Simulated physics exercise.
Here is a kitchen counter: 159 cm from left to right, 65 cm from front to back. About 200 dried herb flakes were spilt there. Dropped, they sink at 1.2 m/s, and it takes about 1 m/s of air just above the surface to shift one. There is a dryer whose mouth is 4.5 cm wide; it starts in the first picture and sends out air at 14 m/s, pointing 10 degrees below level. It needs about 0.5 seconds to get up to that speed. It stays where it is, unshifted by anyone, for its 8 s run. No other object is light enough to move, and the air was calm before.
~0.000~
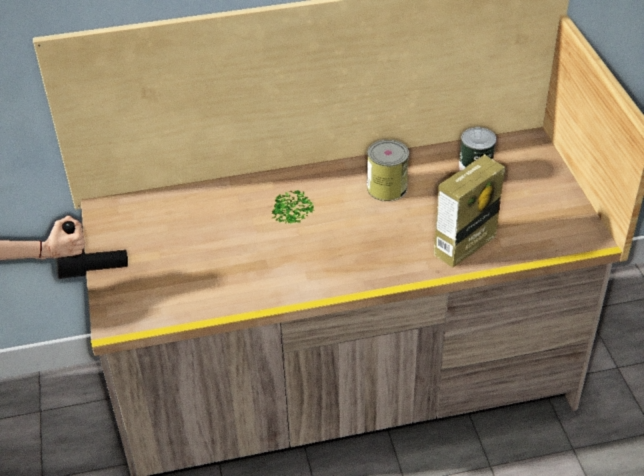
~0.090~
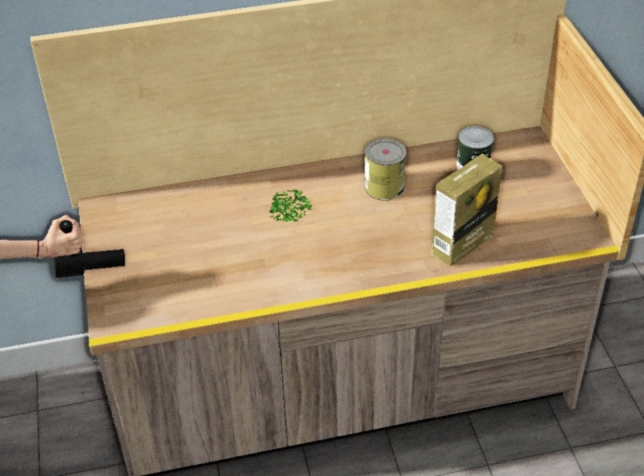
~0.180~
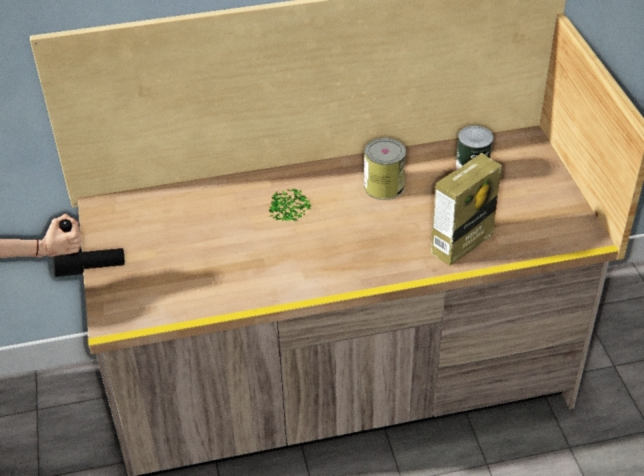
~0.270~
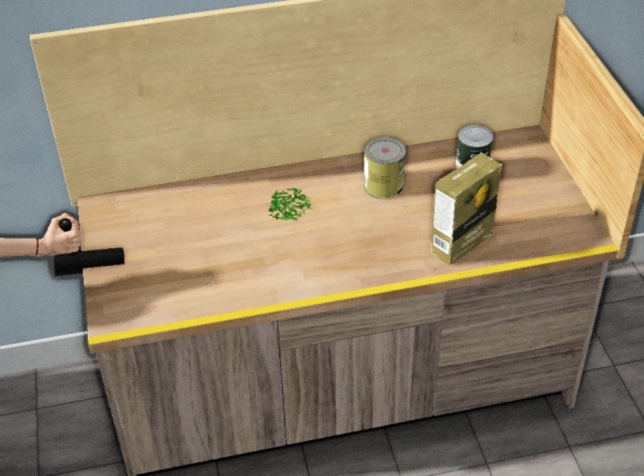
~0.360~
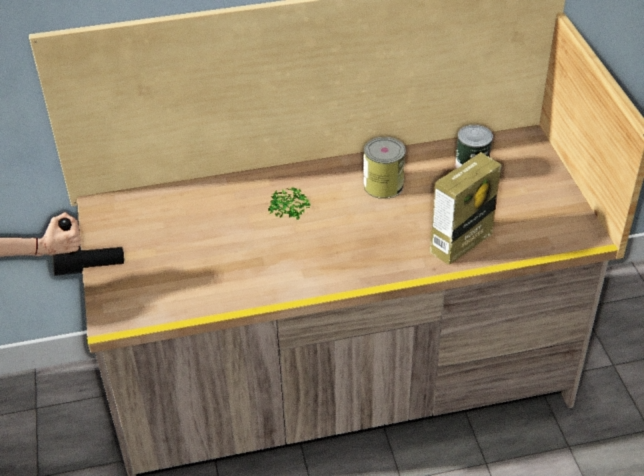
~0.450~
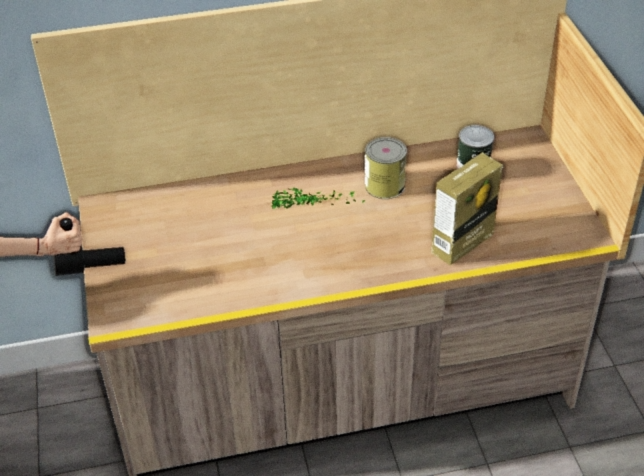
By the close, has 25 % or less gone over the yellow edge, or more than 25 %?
Quarter not exceeded.
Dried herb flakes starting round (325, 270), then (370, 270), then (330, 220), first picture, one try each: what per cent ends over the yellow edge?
100 %, 100 %, 15 %.
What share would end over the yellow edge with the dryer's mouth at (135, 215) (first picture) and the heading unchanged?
Outcome: Some 60 in a hundred.
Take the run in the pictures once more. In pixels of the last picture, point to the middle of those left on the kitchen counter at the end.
I'd put it around (541, 110).
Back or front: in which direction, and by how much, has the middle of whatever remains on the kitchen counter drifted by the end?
Shift: Towards the far edge, some 20 cm.
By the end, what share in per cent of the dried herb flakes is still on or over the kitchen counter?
Close to 100 in a hundred are still there.
After 1.6 s, 84 % are on the move or not yet settled, 0 % are over the yellow edge; the middle of those still in play is near (477, 137).
After 2.6 s, 42 % are on the move or not yet settled, 0 % are over the yellow edge; the middle of those still in play is near (480, 134).
After 4.4 s, 18 % are on the move or not yet settled, 0 % are over the yellow edge; the middle of those still in play is near (540, 118).
After 8.0 s, at the end, 0 % are over the yellow edge; the middle of those still in play is near (541, 110).
